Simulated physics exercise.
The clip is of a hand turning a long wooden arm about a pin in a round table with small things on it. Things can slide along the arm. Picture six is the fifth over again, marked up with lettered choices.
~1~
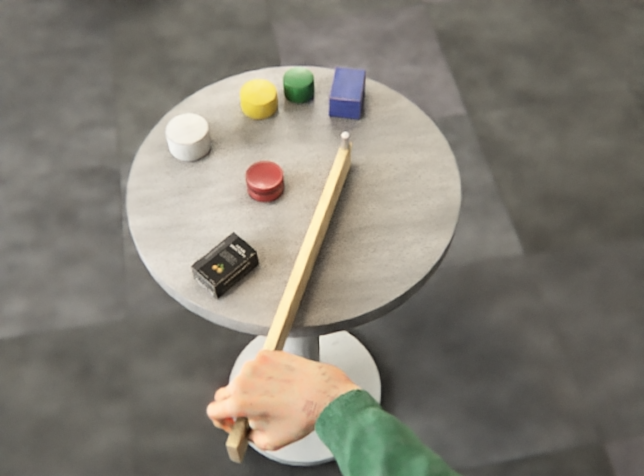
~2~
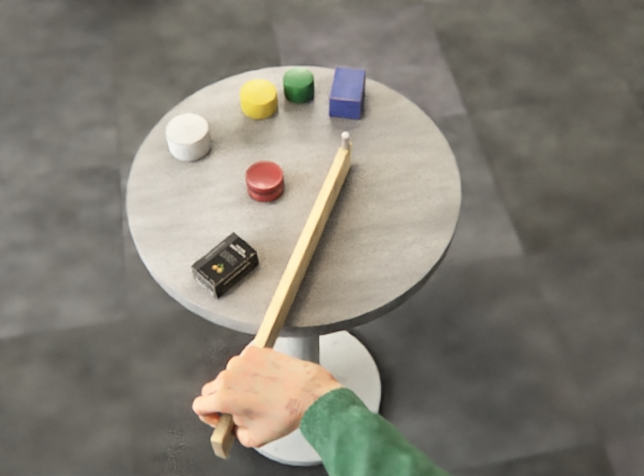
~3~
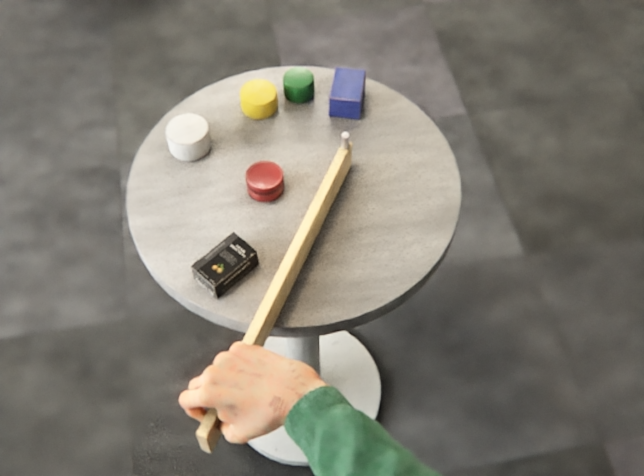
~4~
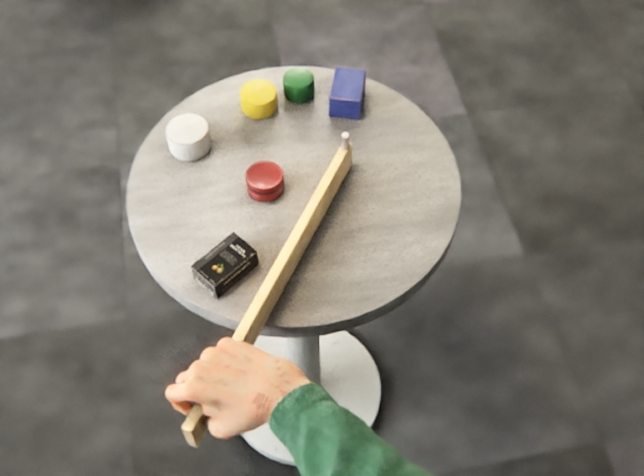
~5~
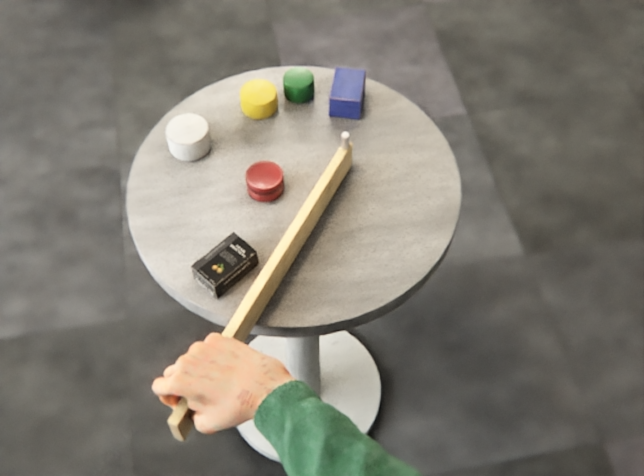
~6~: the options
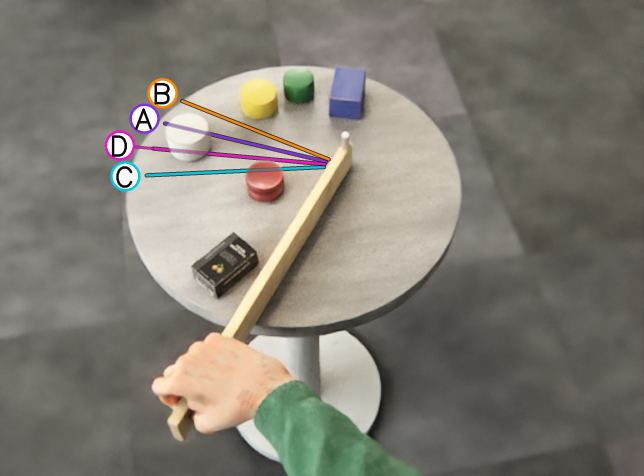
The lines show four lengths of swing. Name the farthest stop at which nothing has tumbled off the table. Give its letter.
Nothing falls up to A.
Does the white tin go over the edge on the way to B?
Yes.
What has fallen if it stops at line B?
It is the white tin.
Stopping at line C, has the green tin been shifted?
No.
On the marked copy, A at (244, 142); B at (254, 129); C at (235, 171); D at (238, 156).
With A. Early on, arm (250, 197); black packet (190, 224); green tin (299, 85).
Further on, arm (234, 154); white tin (189, 127); black packet (180, 157).
At the end, arm (241, 123); white tin (204, 85); black packet (200, 113); nothing has fallen.
As for the rest, B drops the white tin; C is safe but short; D is safe but short.
